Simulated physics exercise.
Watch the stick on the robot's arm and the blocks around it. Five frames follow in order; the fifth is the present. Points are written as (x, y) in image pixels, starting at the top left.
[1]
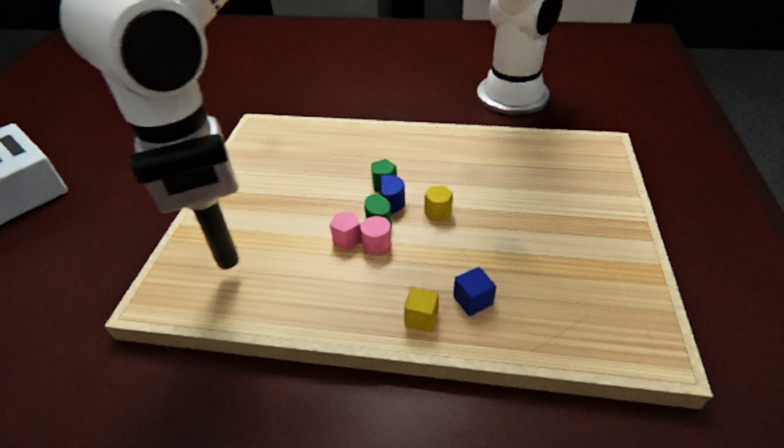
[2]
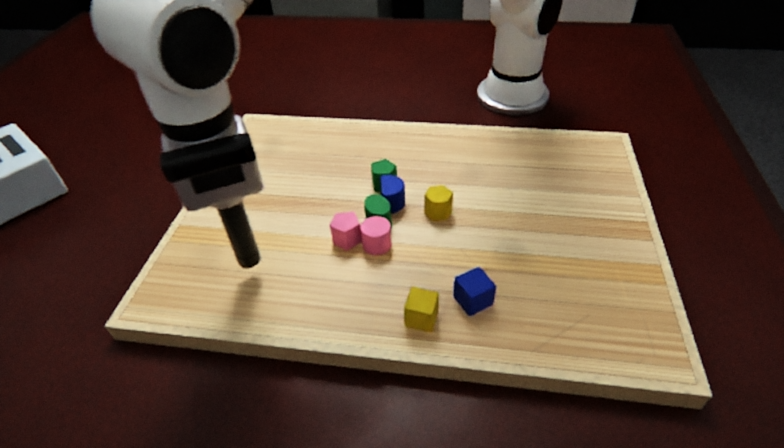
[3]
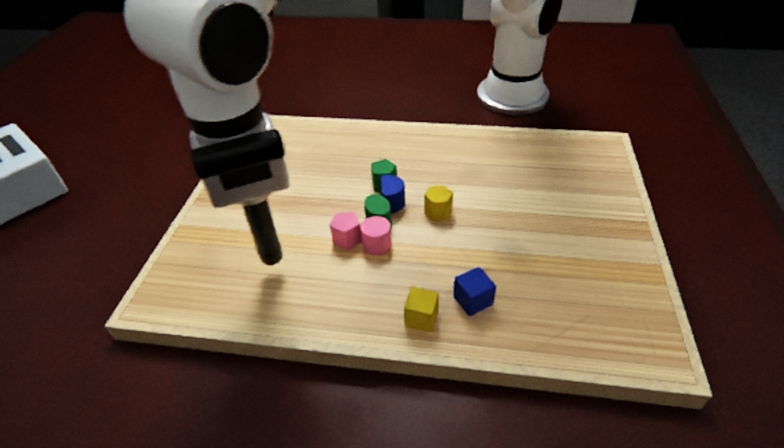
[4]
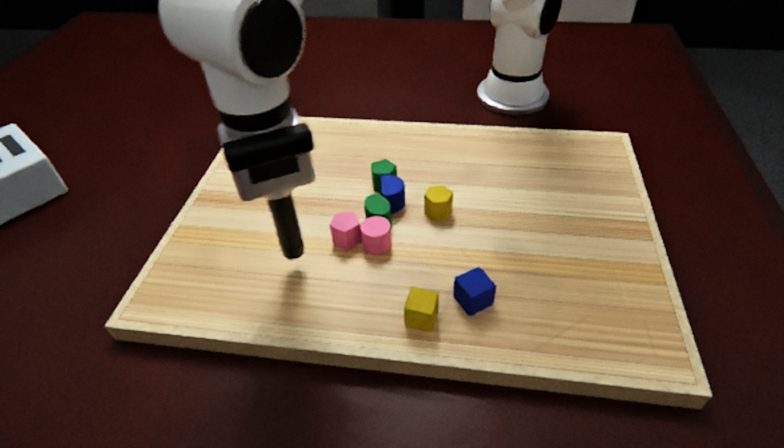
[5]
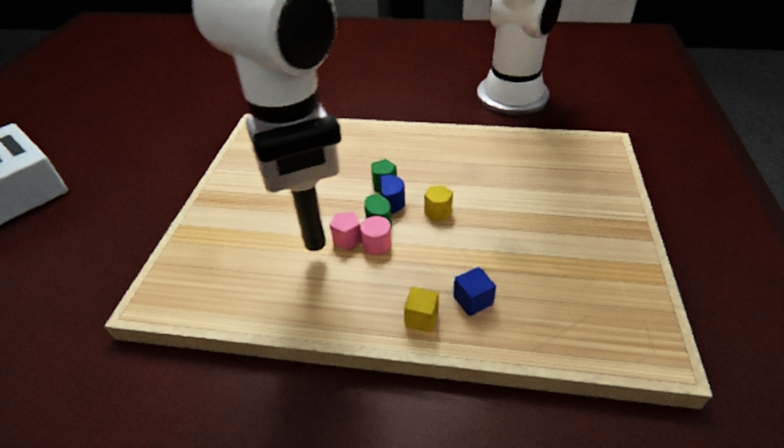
On a wooden board atop a dark red table, a robot arm moved its black stick steadily rightward from the left side, drawing close to the pink blocks while all the colored blocks stayed still.
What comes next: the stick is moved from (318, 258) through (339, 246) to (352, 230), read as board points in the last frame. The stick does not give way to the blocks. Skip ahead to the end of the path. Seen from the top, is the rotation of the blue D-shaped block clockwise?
No
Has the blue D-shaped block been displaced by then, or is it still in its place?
It is shifted.
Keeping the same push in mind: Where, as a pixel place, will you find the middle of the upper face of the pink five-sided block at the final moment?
It sits at (367, 199).
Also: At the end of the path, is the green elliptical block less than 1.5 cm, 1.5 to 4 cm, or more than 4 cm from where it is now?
It will move between 1.5 and 4 cm.
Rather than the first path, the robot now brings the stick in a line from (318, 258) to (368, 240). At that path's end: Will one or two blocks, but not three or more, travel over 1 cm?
Final answer: No.
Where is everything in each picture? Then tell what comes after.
Tip of the stick (229, 262), middles of tops, pink five-sided block (345, 221), pink cylinder (375, 226), green elliptical block (377, 204), blue D-shaped block (392, 184), in the first frame.
Stick (250, 261), nothing pushed, in the second frame.
Stick (272, 258), nothing pushed, in the third frame.
Stick (294, 252), nothing pushed, in the fourth frame.
Stick (315, 244), pink five-sided block (345, 221), pink cylinder (375, 226), green elliptical block (377, 204), blue D-shaped block (392, 184), in the fifth frame.
On the path given first. Halfway along, stick (337, 232); pink five-sided block (353, 214).
At the end, stick (351, 216); pink five-sided block (367, 199), turned 15° clockwise; pink cylinder unmoved; green elliptical block (392, 199), turned 40° clockwise; blue D-shaped block (403, 182), turned 50° anticlockwise.
